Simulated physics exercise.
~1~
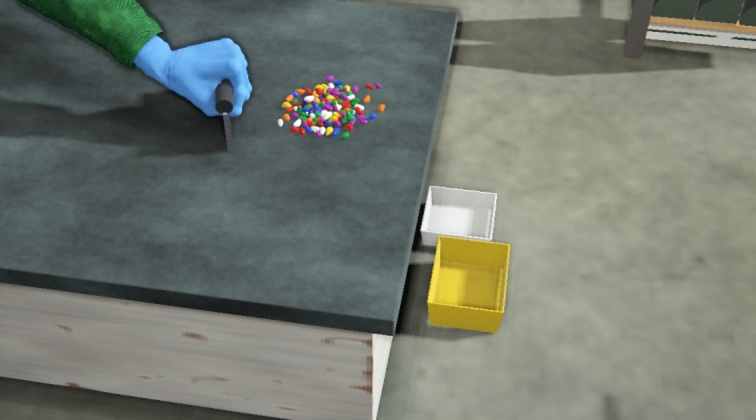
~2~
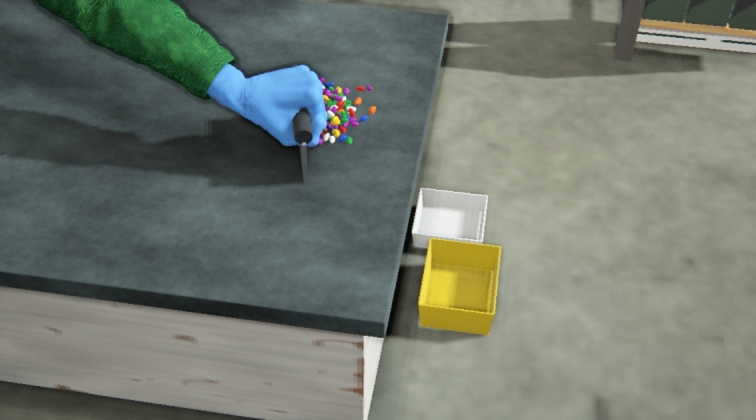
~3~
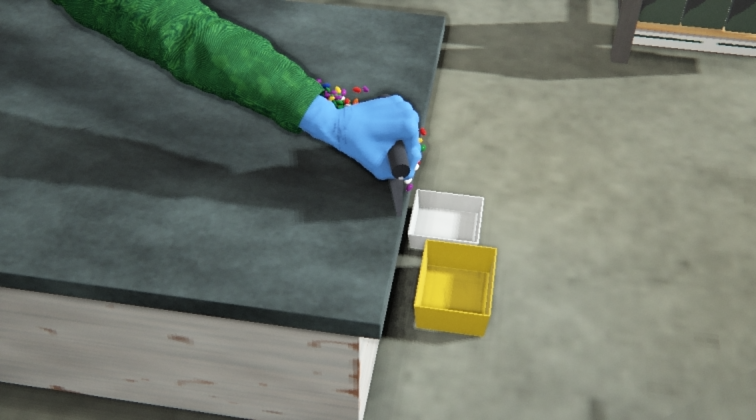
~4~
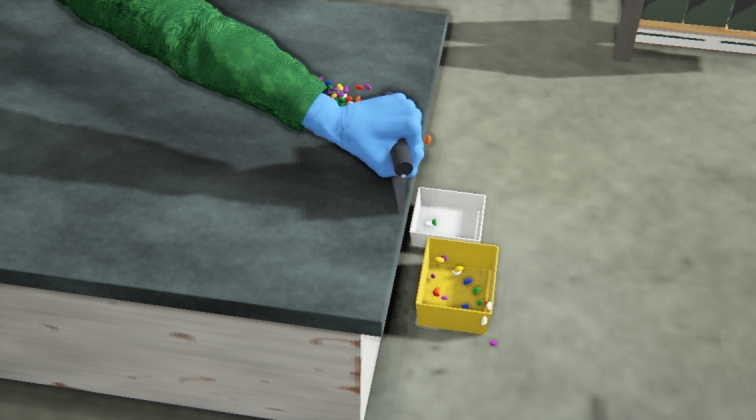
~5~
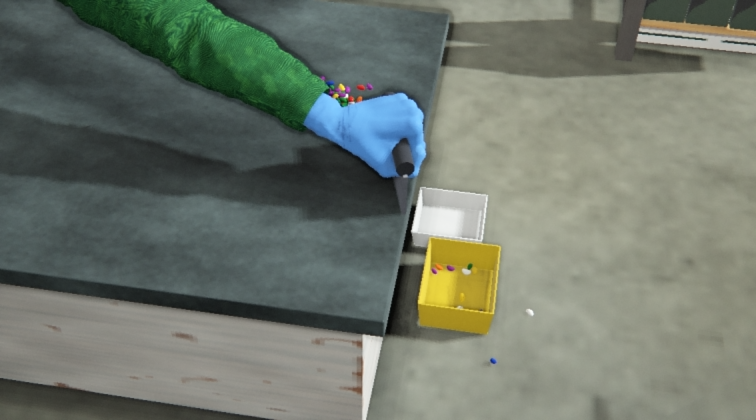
A blue-gloved hand in a green sleeve pushed a scraper right through spilled jelly beans to the table's edge and stopped; a few dropped into the yellow tin, a couple landed on the floor, and most stayed on top, leaving the white tin empty.
